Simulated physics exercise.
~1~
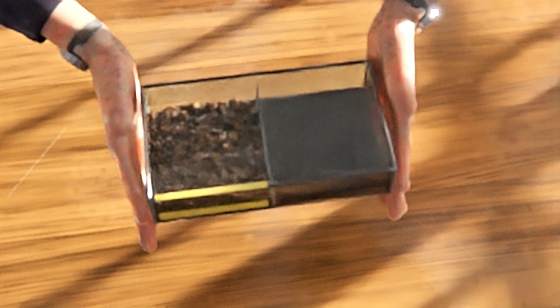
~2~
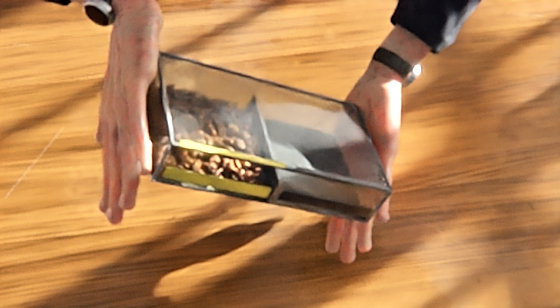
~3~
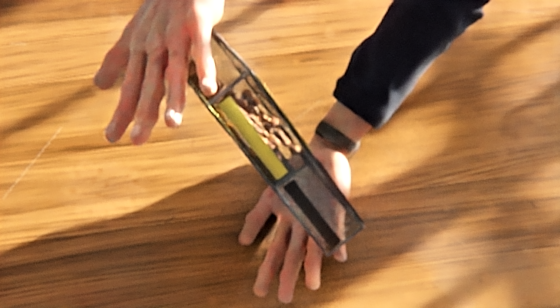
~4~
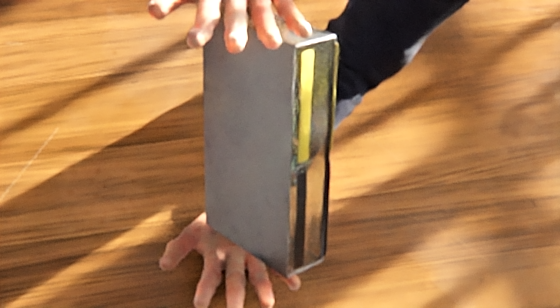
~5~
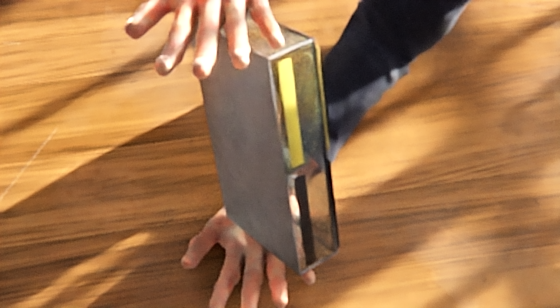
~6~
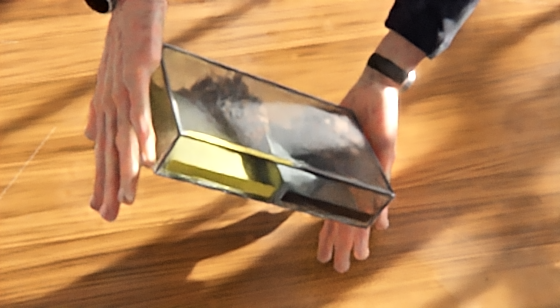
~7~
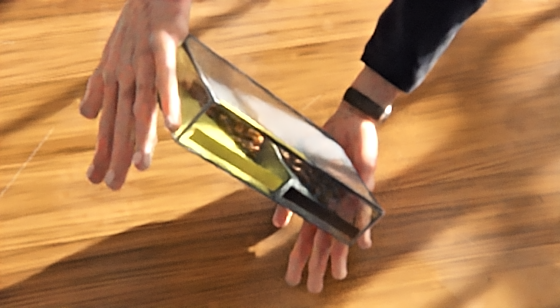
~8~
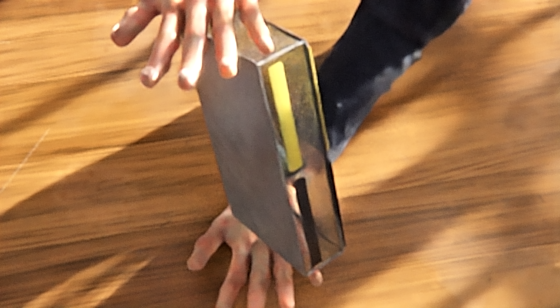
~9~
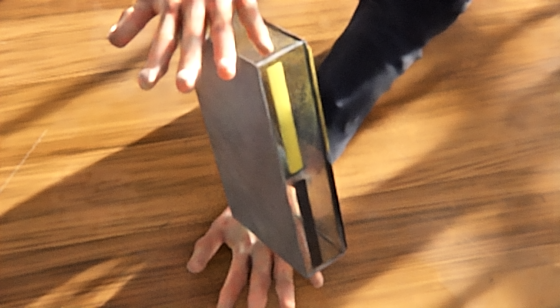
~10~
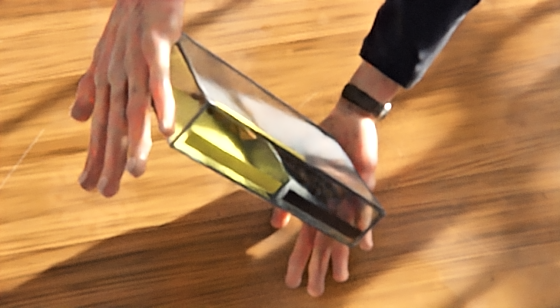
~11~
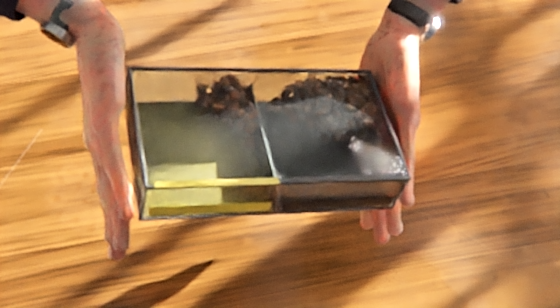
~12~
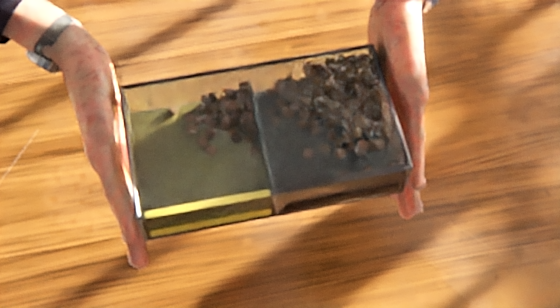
The clip shows two hands tipping a clear-lidded, two-part box of brown kibble steeply onto its side, partway back, over again, and finally level, with the pieces starting in the left, yellow-marked section and ending mostly in the right, black one, some remaining left.
